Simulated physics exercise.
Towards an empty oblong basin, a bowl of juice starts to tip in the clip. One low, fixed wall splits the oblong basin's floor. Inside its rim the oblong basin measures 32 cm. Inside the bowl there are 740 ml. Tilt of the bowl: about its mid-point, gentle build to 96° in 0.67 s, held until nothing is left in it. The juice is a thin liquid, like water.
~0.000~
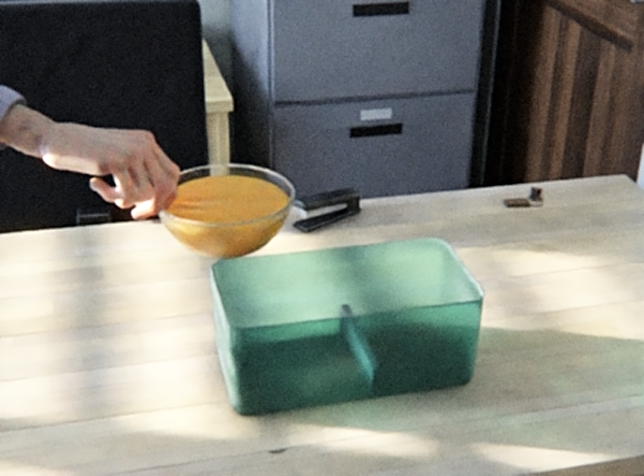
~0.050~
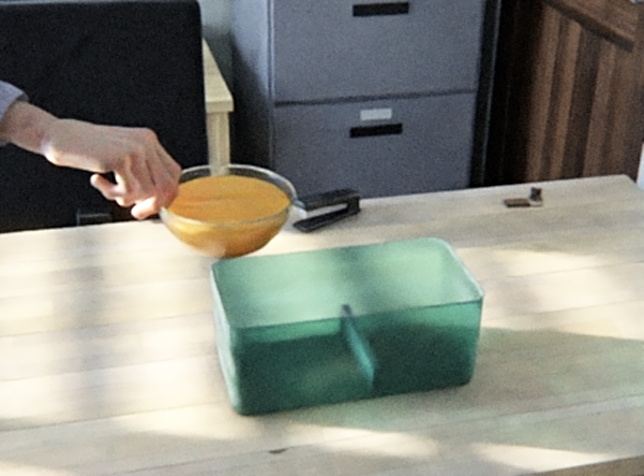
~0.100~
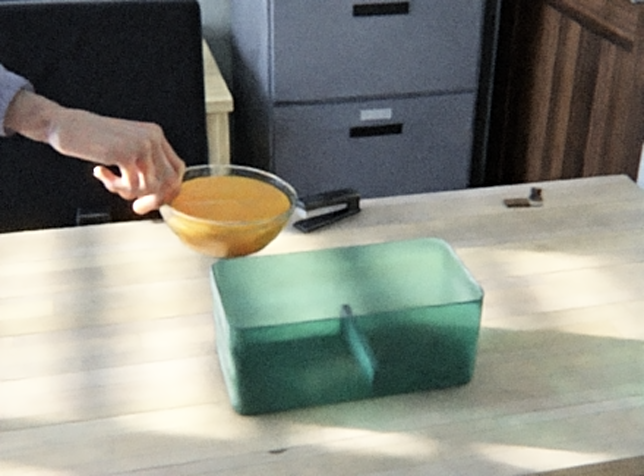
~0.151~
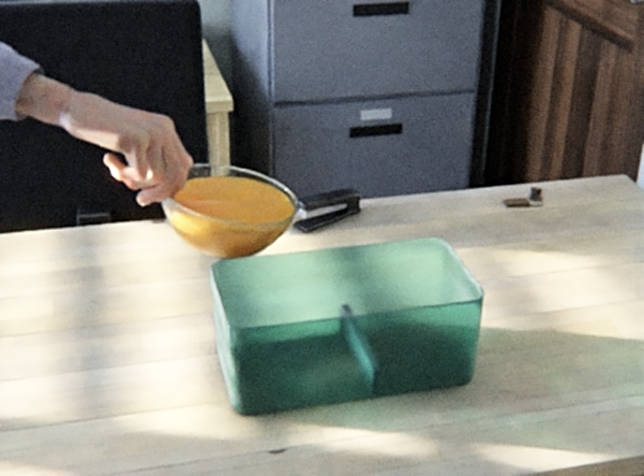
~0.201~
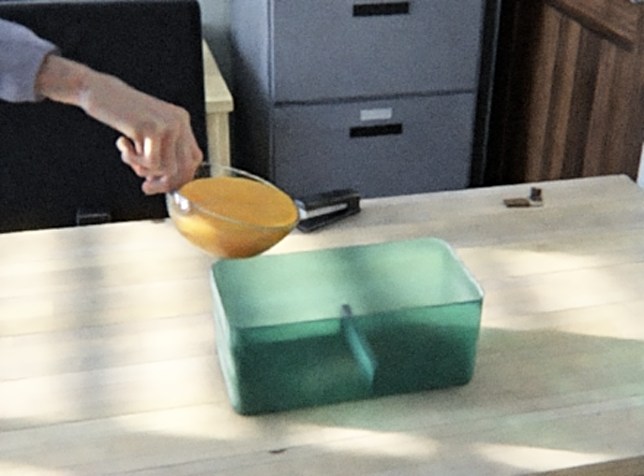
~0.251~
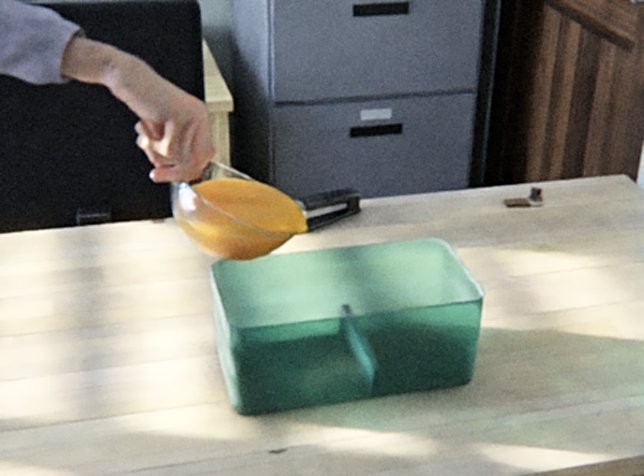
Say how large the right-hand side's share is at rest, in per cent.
Its share is roughly 13 per cent.
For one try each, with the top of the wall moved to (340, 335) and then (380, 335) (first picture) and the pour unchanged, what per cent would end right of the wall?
One try each: Around 40 percent and then around 15 percent.
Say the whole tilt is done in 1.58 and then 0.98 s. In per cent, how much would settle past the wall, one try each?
15 per cent first, 15 per cent second.
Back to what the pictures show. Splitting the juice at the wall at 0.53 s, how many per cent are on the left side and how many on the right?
Left roughly 60, right roughly 4.
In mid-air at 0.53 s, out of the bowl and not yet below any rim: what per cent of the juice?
My guess is roughly 22 %.
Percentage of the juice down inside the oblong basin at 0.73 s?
About 98 per cent.
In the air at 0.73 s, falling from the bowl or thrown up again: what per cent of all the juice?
Estimate: About 3 in a hundred.
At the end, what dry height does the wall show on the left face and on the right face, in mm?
Left: Roughly 20 mm; right: Roughly 38 mm.
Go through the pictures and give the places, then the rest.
The first frame shows tilt 0°; pouring edge (292, 188); surface from (159, 206) to (288, 194); the oblong basin's rim runs from (219, 296) to (464, 268); the wall's top is at (360, 335).
The second frame shows tilt 1°; pouring edge (293, 190); surface from (159, 205) to (289, 195).
The third frame shows tilt 5°; pouring edge (294, 194); surface from (161, 202) to (289, 196).
The fourth frame shows tilt 12°; pouring edge (296, 201); surface from (164, 200) to (292, 199).
The fifth frame shows tilt 20°; pouring edge (297, 210); surface from (170, 200) to (292, 203); 1 per cent is over the edge.
The sixth frame shows tilt 30°; pouring edge (296, 221); surface from (175, 204) to (288, 209); 8 per cent is over the edge.
Then, 0.53 s in, the tilt is 86° and 13 per cent is still to pour, 60 is left of the wall and 4 right of it.
Then, 0.73 s in, the tilt is 96° and 0 per cent is still to pour, 90 is left of the wall and 8 right of it.
Then, 0.94 s in, the tilt is 96° and 0 per cent is still to pour, 87 is left of the wall and 11 right of it.
Then, 1.17 s in, the tilt is 96° and 0 per cent is still to pour, 85 is left of the wall and 13 right of it.
Finally, 85 per cent lies left of the wall, 13 right of it and 2 outside.
